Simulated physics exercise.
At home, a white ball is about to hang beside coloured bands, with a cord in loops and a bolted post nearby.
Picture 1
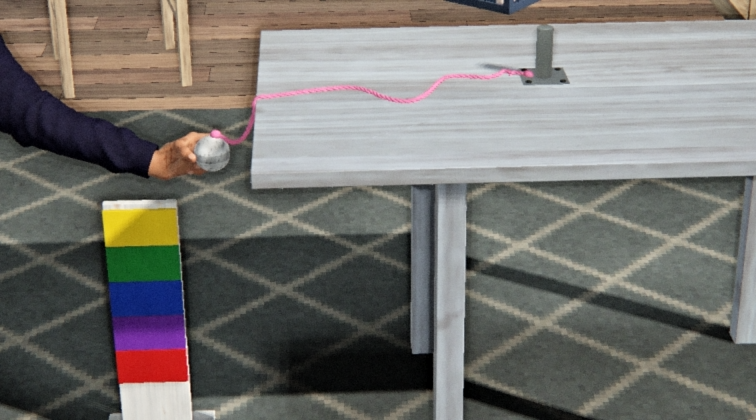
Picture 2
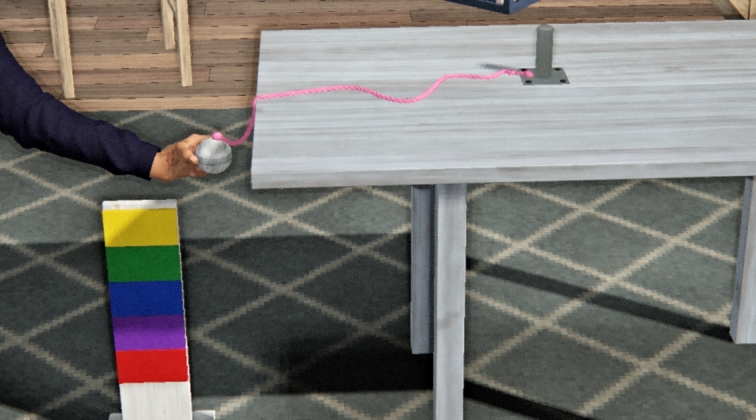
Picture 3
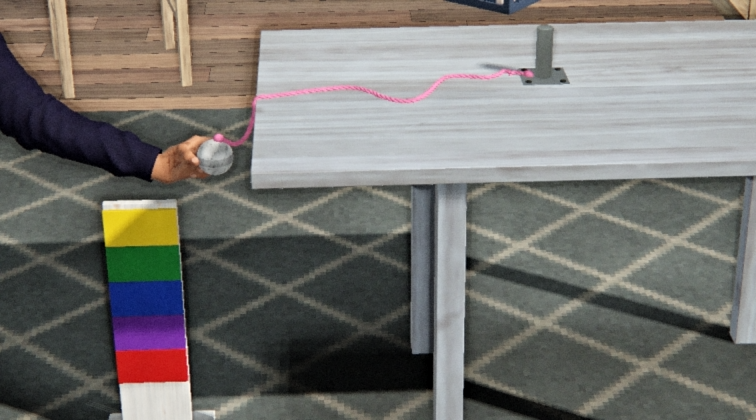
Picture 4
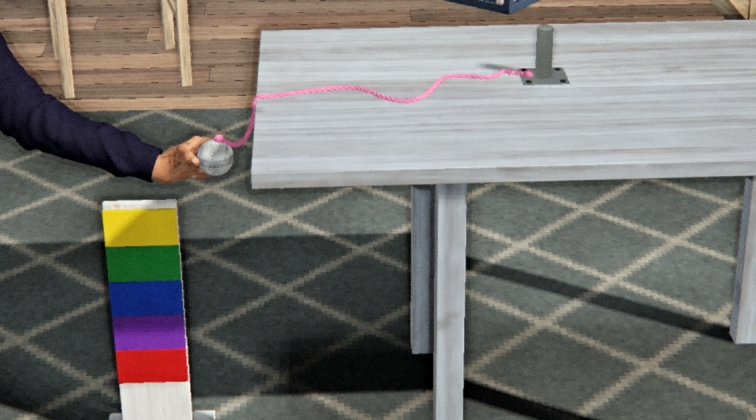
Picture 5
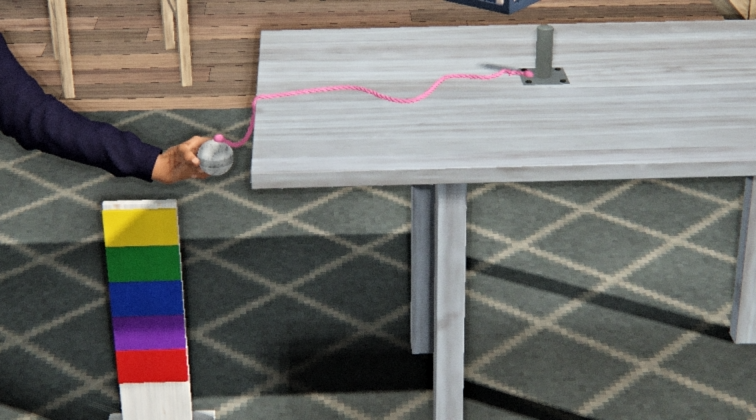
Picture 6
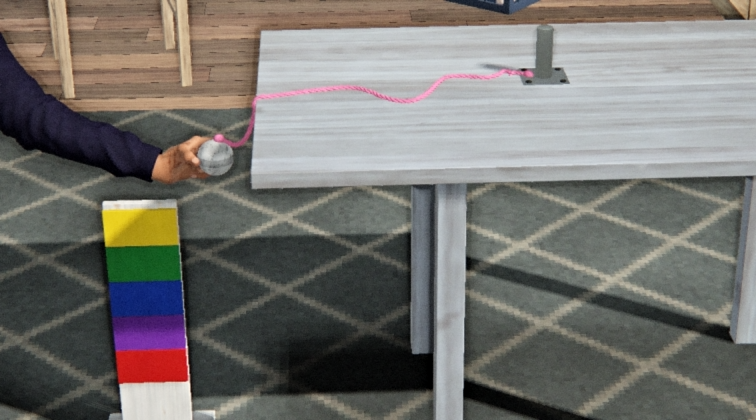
In a room with a patterned carpet, a hand holds a white ball tied to a pink cord beside a grey table, above and to the right of upright coloured bands. The ball and hand barely shift, and the cord stays slack across the tabletop.
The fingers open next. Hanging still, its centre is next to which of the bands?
Its middle rests at the green band.
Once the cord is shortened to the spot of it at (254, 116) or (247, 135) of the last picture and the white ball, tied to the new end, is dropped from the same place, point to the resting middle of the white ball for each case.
Taking them in turn, near (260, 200) and near (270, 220).
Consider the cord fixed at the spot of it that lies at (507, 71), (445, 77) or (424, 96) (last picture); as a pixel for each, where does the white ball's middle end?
The pixel places are (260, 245), (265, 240) and (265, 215), one per try.
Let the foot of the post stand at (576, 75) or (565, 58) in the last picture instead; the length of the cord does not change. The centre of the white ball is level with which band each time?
For the first spot, yellow; for the second, yellow.
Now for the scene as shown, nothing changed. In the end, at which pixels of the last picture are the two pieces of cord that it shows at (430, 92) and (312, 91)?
The first at (385, 87), the second at (255, 115).
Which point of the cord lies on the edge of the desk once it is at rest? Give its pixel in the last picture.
Near (325, 90).
Soon after, ball near (271, 235); level with yellow.
Then, ball near (249, 250); level with green.
At rest, ball near (257, 252); level with green. The green one.
